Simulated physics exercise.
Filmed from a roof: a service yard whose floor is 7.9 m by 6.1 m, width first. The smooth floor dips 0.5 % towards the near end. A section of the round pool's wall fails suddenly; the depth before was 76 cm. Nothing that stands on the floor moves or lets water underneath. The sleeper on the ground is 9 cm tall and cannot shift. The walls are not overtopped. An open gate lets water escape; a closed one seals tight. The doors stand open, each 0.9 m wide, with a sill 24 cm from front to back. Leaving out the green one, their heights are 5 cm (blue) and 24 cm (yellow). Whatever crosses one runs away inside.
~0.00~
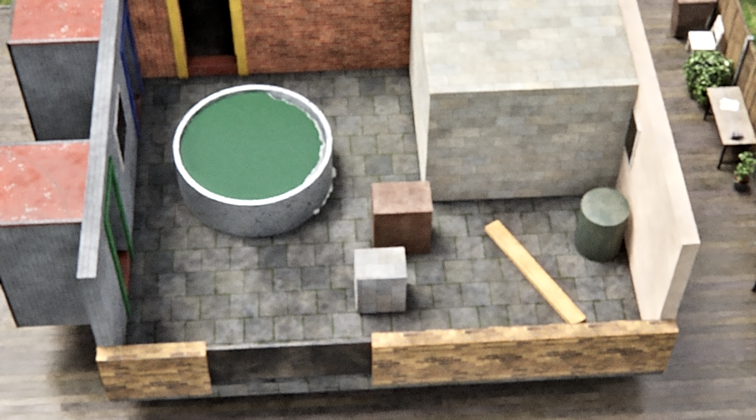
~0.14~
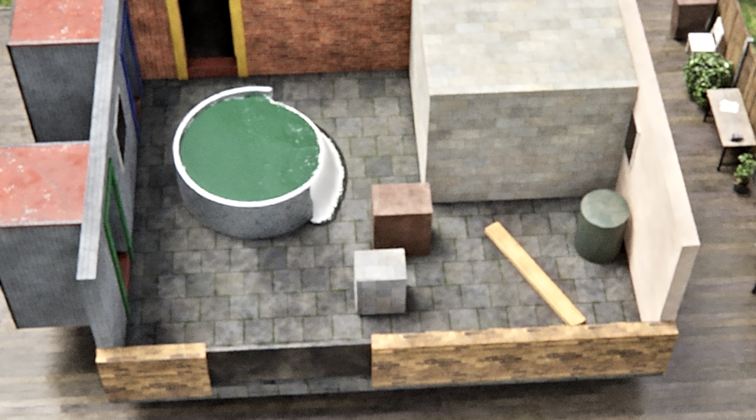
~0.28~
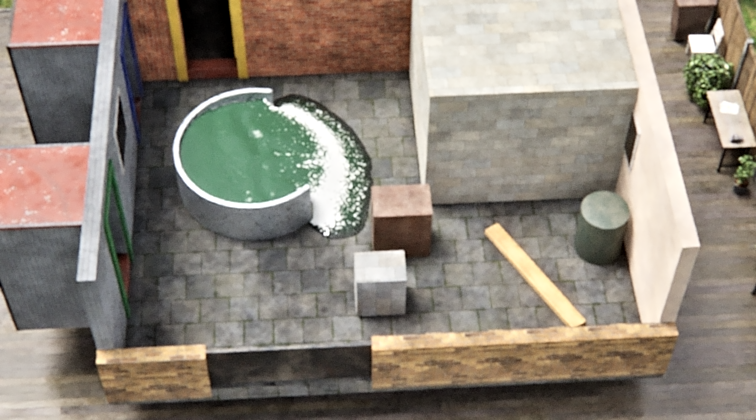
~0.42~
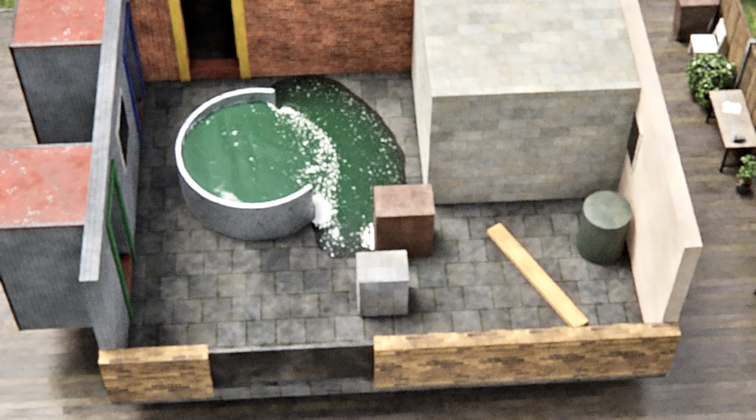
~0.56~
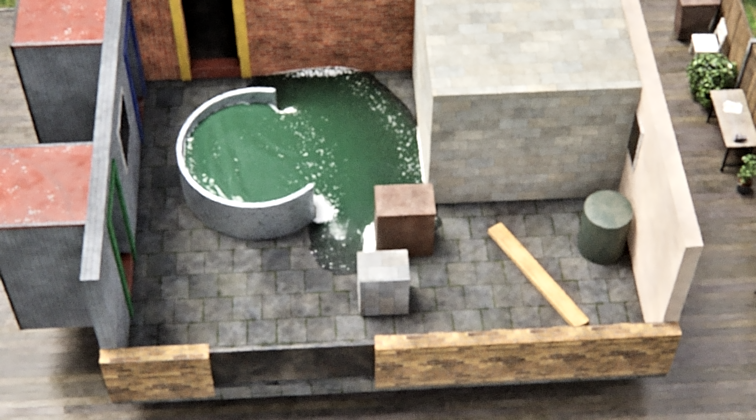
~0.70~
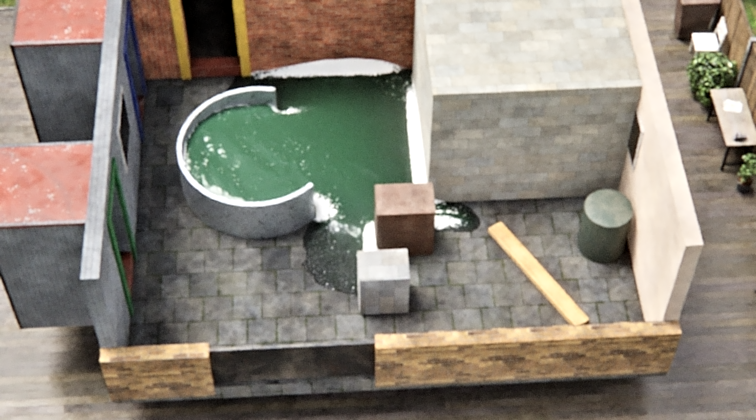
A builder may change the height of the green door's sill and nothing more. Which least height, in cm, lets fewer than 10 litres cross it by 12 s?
Some 10.5 cm above the ground.
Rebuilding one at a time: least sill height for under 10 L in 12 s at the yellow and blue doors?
About 8.5 cm at yellow and 30 cm at blue.
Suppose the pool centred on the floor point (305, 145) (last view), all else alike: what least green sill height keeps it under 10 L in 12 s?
About 14.0 cm.
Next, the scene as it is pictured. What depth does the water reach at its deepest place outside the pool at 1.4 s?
Roughly 57 cm.
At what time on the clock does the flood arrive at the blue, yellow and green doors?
Arrival: Blue 2.4 s, yellow 0.9 s, green 4.5 s.
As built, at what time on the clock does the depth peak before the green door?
Near 6.5 s.
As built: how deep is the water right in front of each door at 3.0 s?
In cm: Blue 5, yellow 12, green 0.
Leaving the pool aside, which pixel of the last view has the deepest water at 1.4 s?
At about (414, 105).
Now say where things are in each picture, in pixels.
The round pool at (253, 146) is whole and still, 76 cm deep; the green door at (120, 245) is dry, in the first frame.
Water pours out at (325, 149) and has run 0.3 m, to (330, 218); about 8 cm deep outside, 76 cm at the back, in the second frame.
The gap is at (325, 153), the front 0.8 m out at (360, 224); the back of the round pool holds 76 cm, in the third frame.
The front is at a hidden place, 1.3 m from the gap at (327, 155); 4.8 m2 of floor is wet, 75 cm left at the back, in the fourth frame.
The gap is at (328, 155), the front 1.9 m out at (437, 223); the back of the round pool holds 70 cm, in the fifth frame.
The gap is at (328, 154), the front 2.5 m out at (474, 223); the back of the round pool holds 63 cm; the green door at (123, 246), 3.9 m from the gap, is still 2.9 m from the nearest water, in the sixth frame.
After 1.4 s water covers 35 % of the floor, deepest (57 cm) near (414, 105); it has not reached the green door.
After 3.0 s water covers 60 % of the floor, deepest (32 cm) near (404, 220); it has not reached the green door.
After 12.0 s water covers 100 % of the floor, deepest (15 cm) near (619, 353); 8 cm at the green door, 0 litres in over its 26 cm sill.
At the green door as built, the water arrived by 4.4 s and peaked near 14 cm at 6.4 s.
Run again over the same 12 s with other heights there, 16 litres in over 9 cm, 5 litres over 12 cm. The limit of 10 litres is kept from about 10.5 cm up.
